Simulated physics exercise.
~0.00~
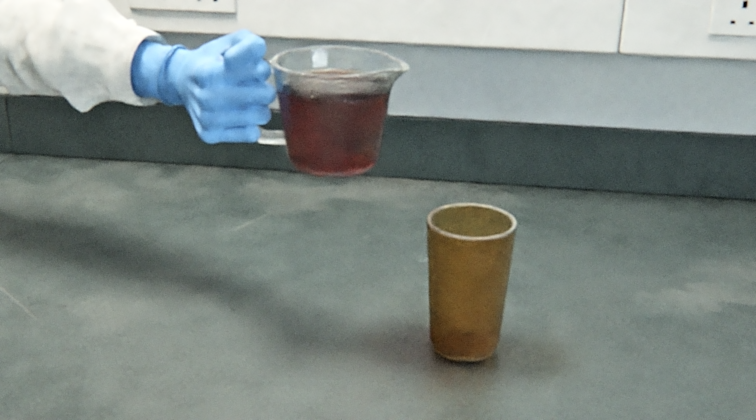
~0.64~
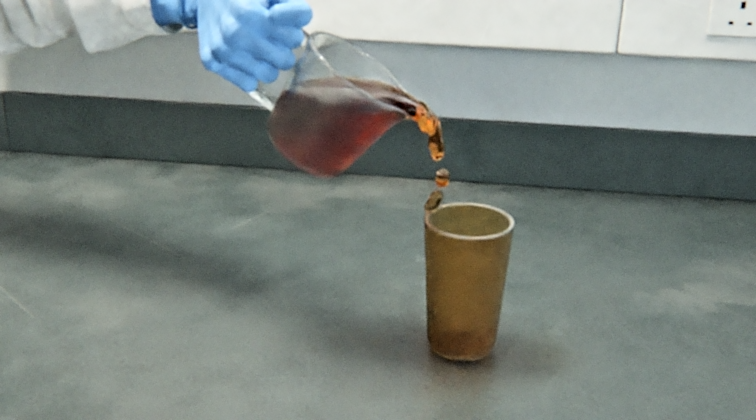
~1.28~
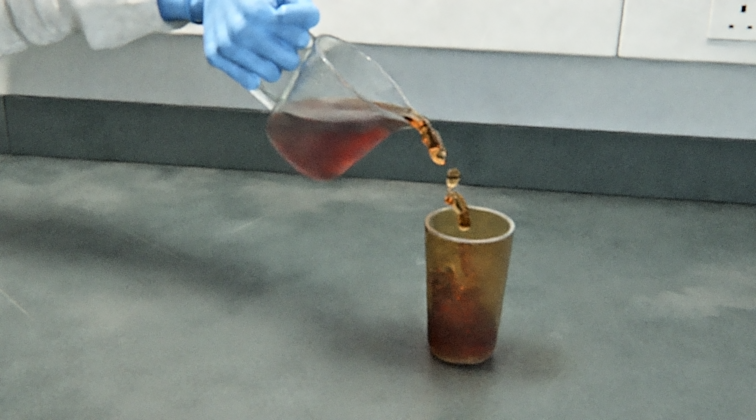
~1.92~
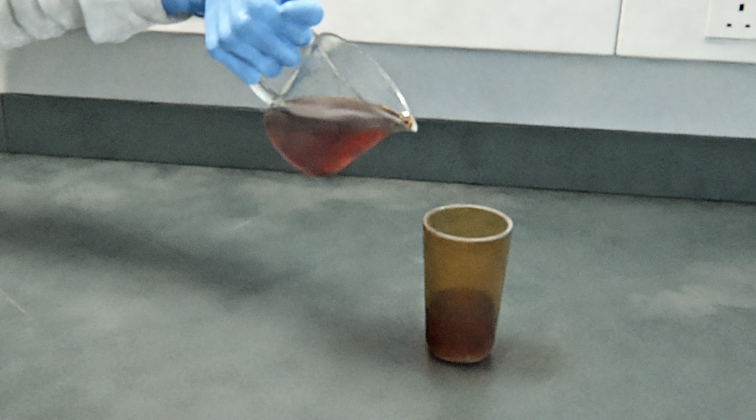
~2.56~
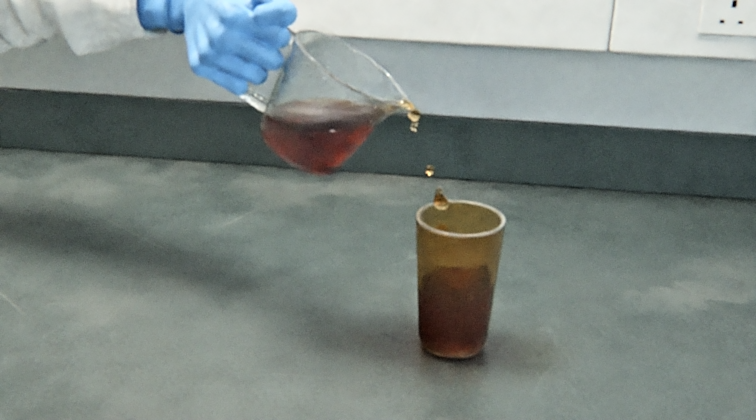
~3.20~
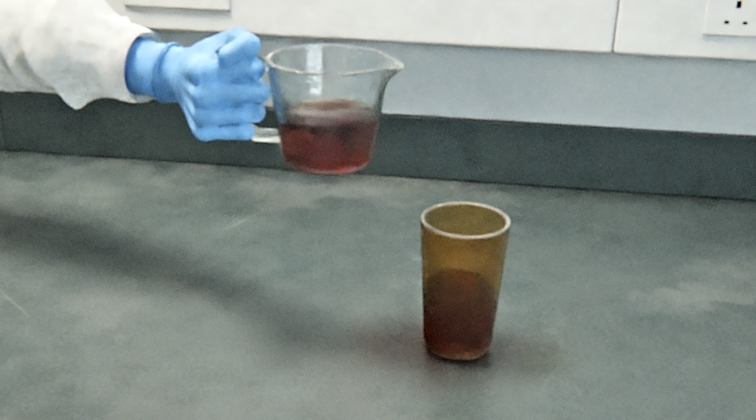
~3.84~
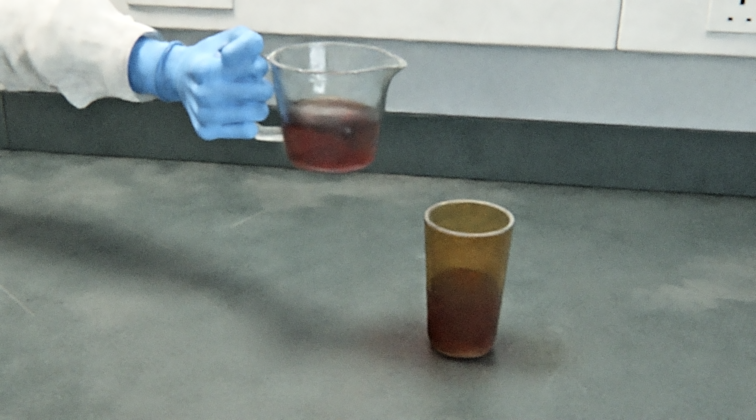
A blue-gloved hand in a white sleeve holds a clear, flared jug of reddish-brown tea at the upper left, above a dark grey worktop seen from slightly above by a gently swaying camera. An empty, amber-tinted drinking glass stands to the right, with a pale wall behind. The hand tips the jug rightward, and tea streams from its spout into the glass. The jug eases back and the flow stops, then a little more tea falls in broken drops. Finally the jug is levelled, still holding some tea, while the glass stands roughly half full.
